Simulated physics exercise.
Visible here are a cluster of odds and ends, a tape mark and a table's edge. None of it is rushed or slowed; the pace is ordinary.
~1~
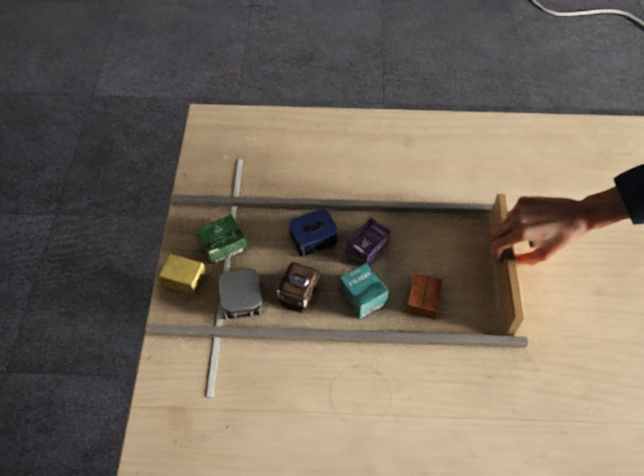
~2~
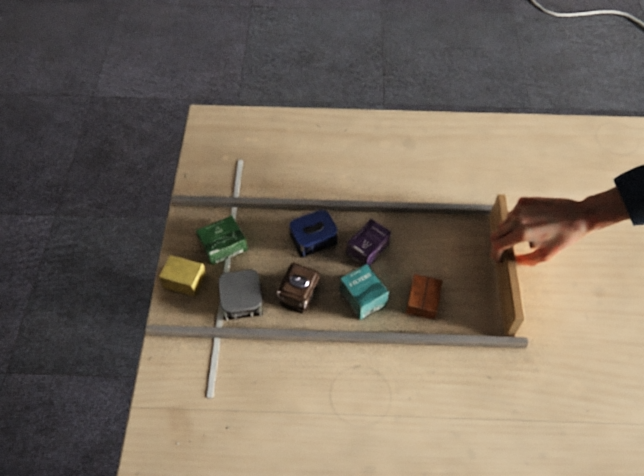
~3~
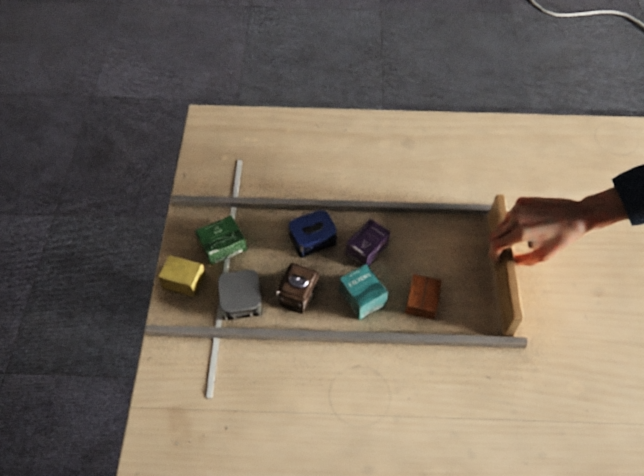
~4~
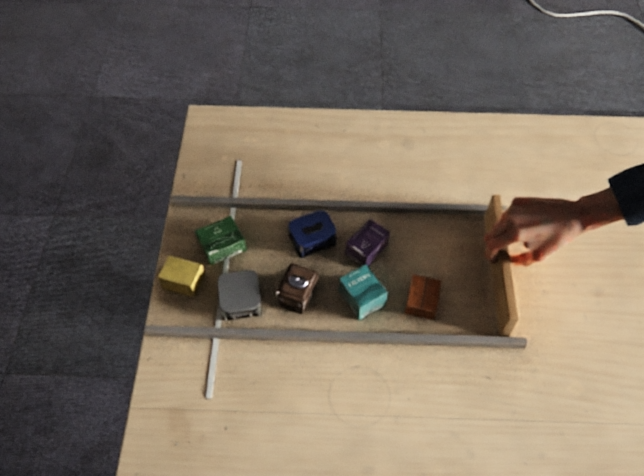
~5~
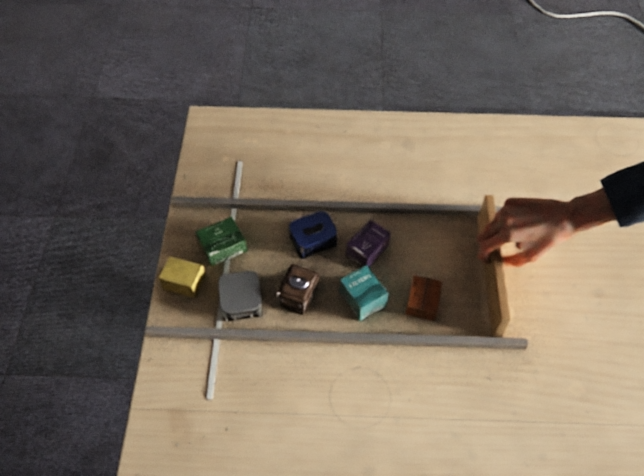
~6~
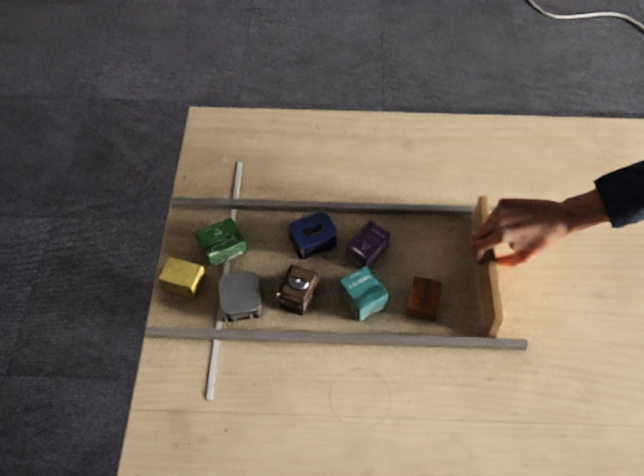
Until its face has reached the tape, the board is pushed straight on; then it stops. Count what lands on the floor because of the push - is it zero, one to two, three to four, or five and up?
In the end three or four are gone from the table.
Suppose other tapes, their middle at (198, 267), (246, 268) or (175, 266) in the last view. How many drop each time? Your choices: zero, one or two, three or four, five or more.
One after another: More than four, either one or two, 5 or more.
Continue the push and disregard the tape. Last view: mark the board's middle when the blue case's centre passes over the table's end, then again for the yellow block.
Blue case: (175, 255); yellow block: (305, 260).
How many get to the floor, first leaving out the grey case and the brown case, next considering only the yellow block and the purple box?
Tally of falls: 1 for the first try, 2 for the second.
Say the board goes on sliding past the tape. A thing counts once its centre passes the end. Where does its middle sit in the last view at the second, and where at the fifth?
In pixels, around (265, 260) followed by around (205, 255).
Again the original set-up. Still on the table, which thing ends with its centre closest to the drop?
That's the green box, it ends up nearest.
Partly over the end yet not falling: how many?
It's 1.
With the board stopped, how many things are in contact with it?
3 in contact.
A little later, none off yet; yellow block at rest near (182, 278); green box at rest near (221, 242); grey case at rest near (241, 297).
Next, none off yet; yellow block shifted about its own width near (155, 278); green box moving near (218, 243); grey case shifted about its own width near (191, 294).
When it is over, the number that fall off is three or four; down, brown case, grey case and yellow block.
